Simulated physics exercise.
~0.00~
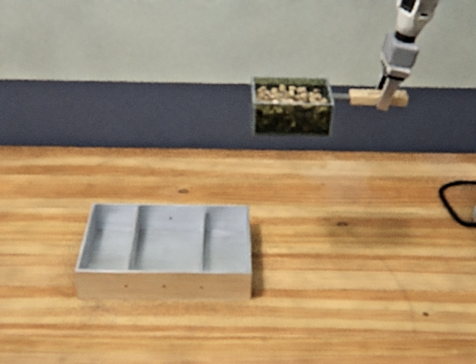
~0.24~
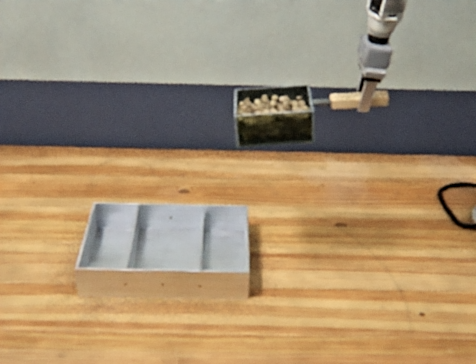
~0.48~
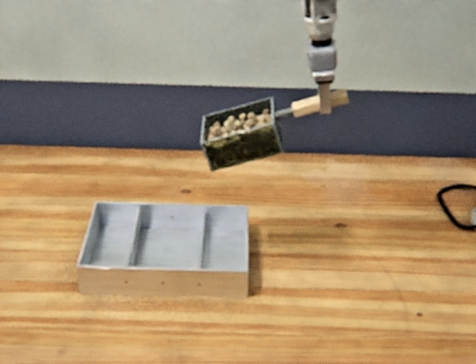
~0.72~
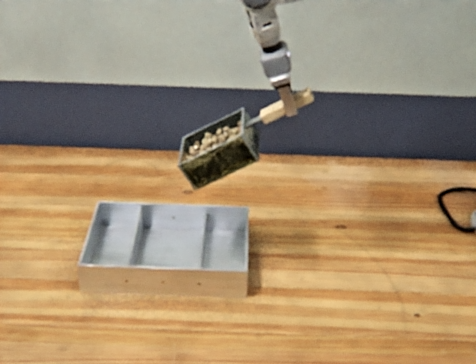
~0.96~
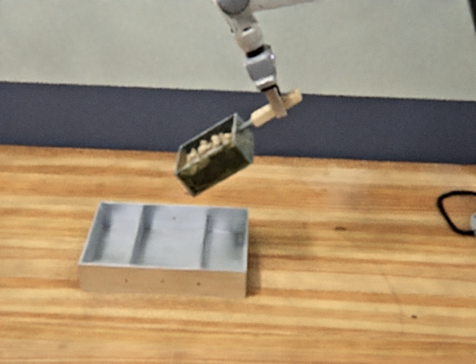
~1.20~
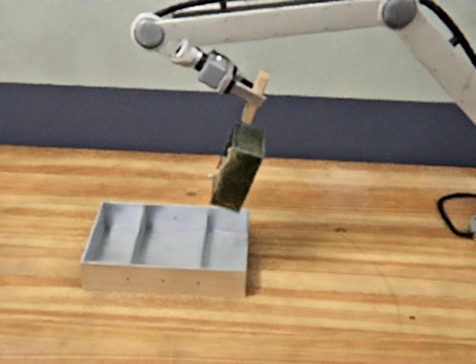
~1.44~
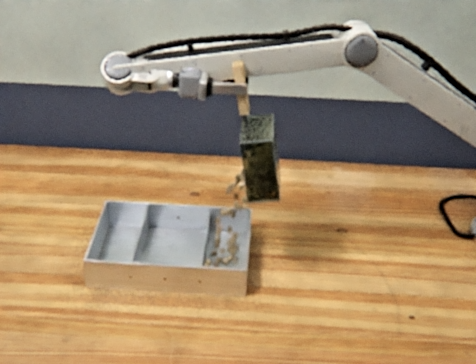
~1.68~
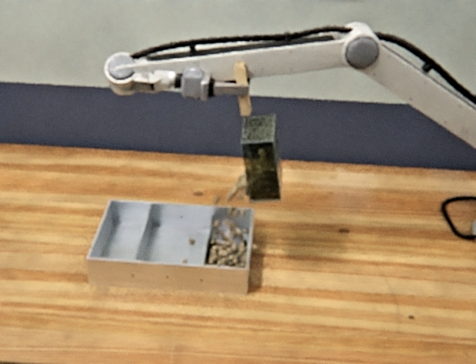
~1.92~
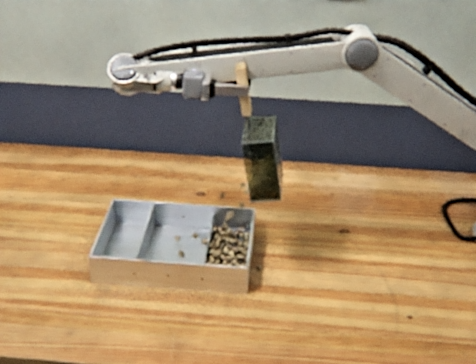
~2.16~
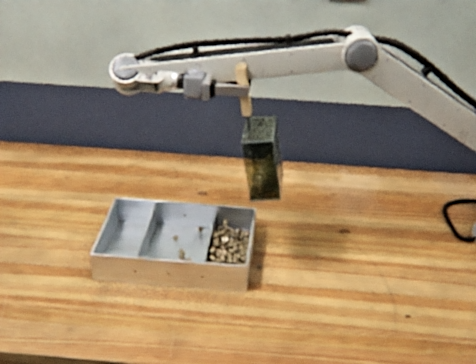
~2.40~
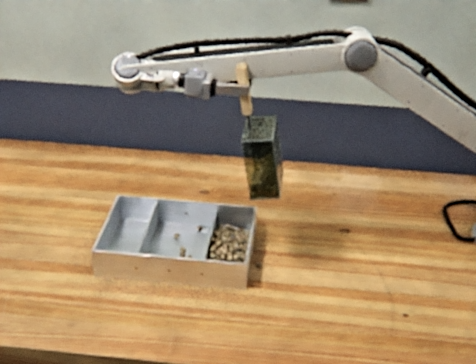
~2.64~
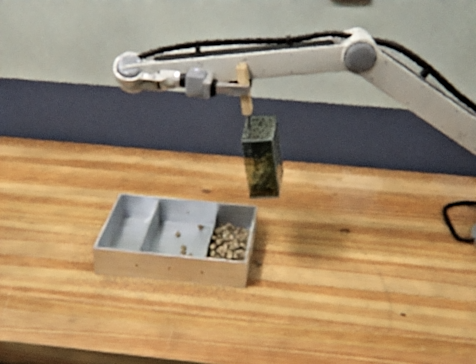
Robot arm carrying a dark box of small pebbles left, tipping it and pouring many into the right compartment of a grey tray.
